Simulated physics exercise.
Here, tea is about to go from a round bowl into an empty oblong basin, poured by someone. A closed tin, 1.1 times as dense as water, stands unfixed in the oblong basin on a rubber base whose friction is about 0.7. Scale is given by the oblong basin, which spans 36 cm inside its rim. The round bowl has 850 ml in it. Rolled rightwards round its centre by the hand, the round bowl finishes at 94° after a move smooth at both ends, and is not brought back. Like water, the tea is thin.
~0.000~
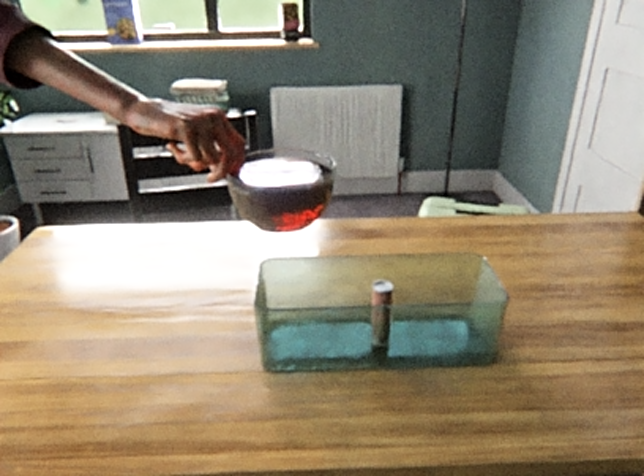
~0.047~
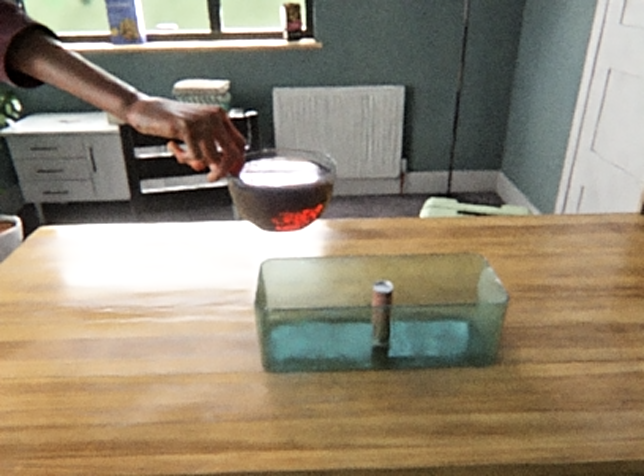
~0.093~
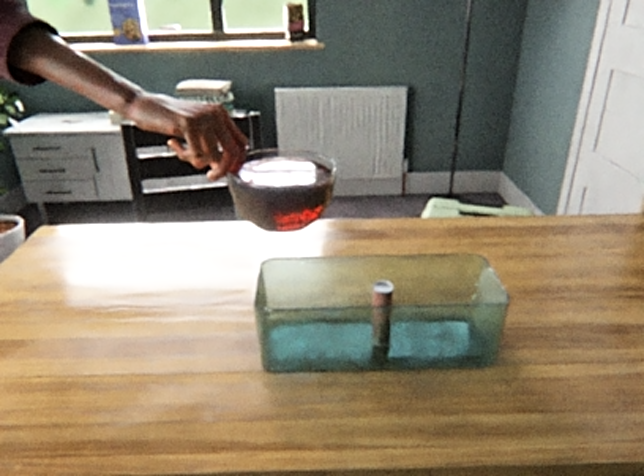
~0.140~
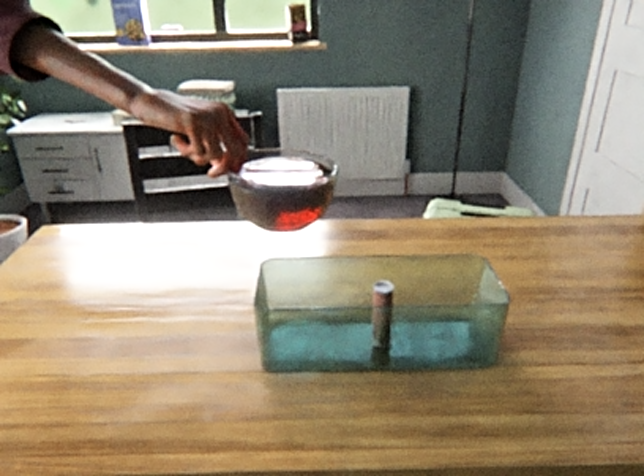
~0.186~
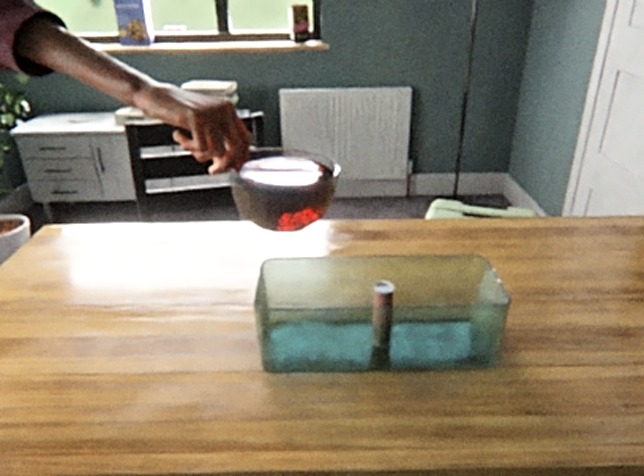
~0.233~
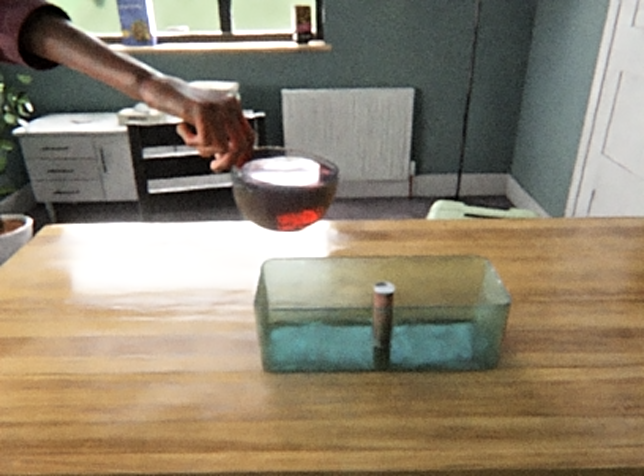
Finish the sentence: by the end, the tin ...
By the end, the tin is still upright.
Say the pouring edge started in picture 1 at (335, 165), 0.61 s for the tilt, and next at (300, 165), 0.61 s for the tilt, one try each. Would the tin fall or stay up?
Run one: It tumbles. Run two: It does not tip.
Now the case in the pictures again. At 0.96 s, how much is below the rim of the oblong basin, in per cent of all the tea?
Close to 76 in a hundred.
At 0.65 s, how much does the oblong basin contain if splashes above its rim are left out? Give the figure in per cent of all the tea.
Near 10 in a hundred.
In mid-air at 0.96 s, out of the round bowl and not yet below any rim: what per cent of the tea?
Near 14 percent.
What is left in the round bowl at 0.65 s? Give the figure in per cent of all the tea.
I reckon about 60 in a hundred is still held.
After 0.65 s the tilt is 58° and 60 per cent is still to pour; the tin stands where it began.
After 0.96 s the tilt is 89° and 11 per cent is still to pour; the tin stands where it began.
After 1.28 s the tilt is 94° and 0 per cent is still to pour; the tin stands where it began.
After 1.63 s the tilt is 94° and 0 per cent is still to pour; the tin stands where it began.
In the end the tin stands where it began.
